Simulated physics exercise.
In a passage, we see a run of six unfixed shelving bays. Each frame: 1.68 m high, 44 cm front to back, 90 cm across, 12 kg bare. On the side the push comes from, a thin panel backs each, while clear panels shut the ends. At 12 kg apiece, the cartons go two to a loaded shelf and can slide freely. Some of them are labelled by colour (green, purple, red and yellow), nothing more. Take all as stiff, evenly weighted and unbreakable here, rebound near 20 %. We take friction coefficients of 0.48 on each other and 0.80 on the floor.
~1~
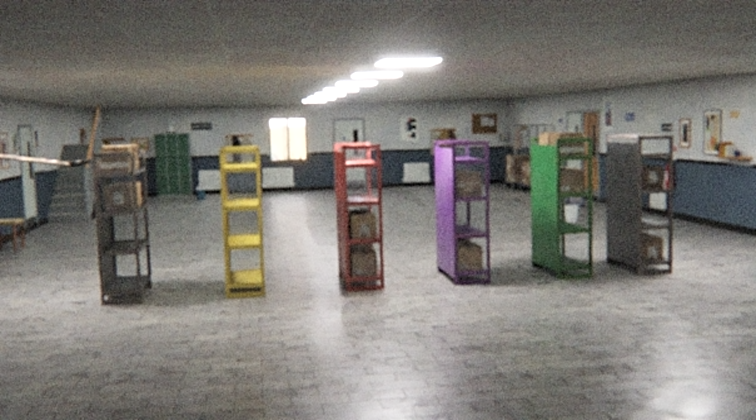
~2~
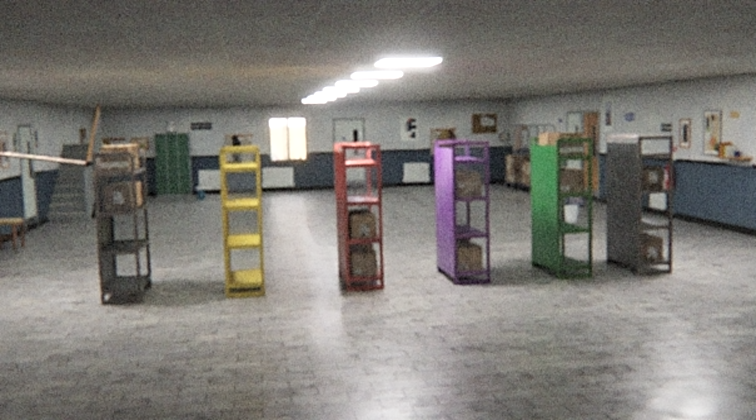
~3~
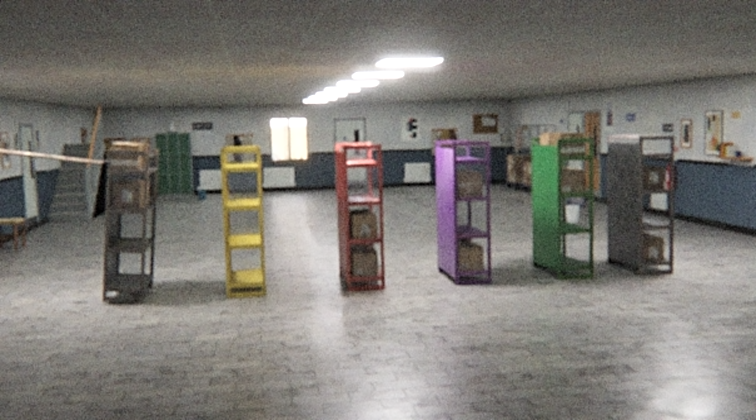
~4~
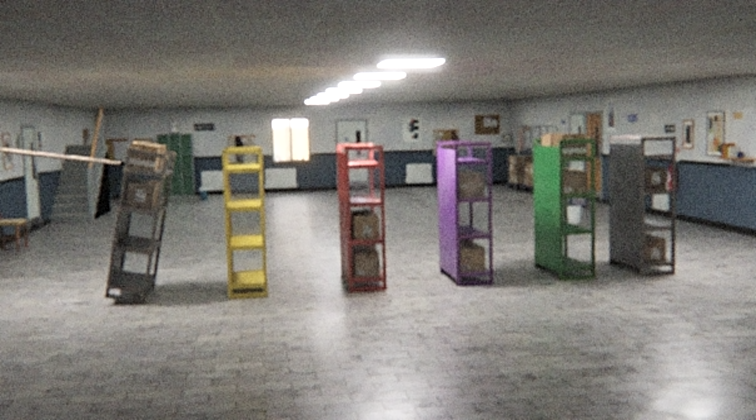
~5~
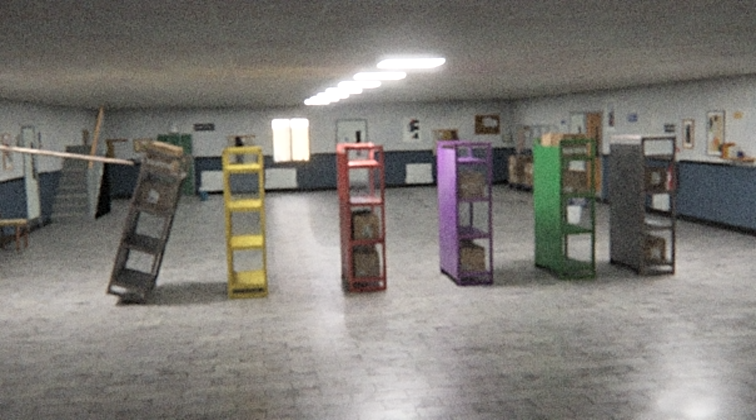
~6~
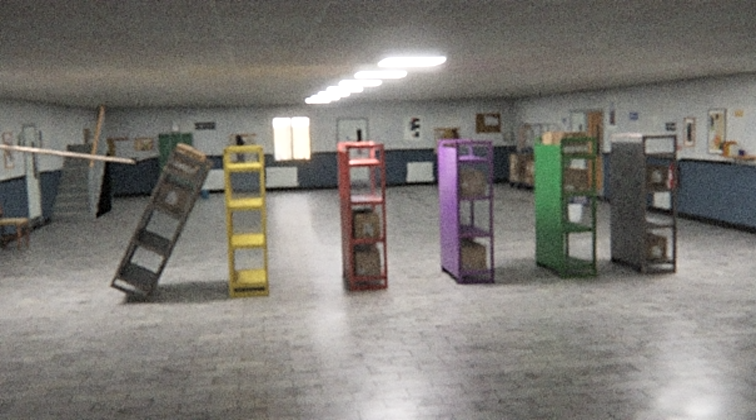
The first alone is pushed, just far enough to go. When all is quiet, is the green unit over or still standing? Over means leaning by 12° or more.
As it turns out, the green unit remains standing.
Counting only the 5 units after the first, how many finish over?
2 in total.
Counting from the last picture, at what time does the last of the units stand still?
That happens at roughly 2.0 seconds.
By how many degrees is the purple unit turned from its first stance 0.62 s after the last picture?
Some 0°.
Then, 0.26 s on from the sixth picture, 4 cartons spilt or dropped; none of the 5 other units over, 1 disturbed; green unit unmoved; yellow unit tipped 9°.
Then, 0.62 s on from the sixth picture, 4 cartons spilt or dropped; 2 of the 5 other units over; green unit unmoved; yellow unit tipped 41°.
Then, 1.22 s on from the sixth picture, 6 cartons spilt or dropped; 2 of the 5 other units over; green unit unmoved; yellow unit tipped 54°.
Finally, 6 cartons spilt or dropped; 2 of the 5 other units over; green unit unmoved; yellow unit tipped 54°; red unit tipped 32°. Three left standing. Seen by the last camera, middles, green unit near (565, 205), yellow unit near (322, 229).
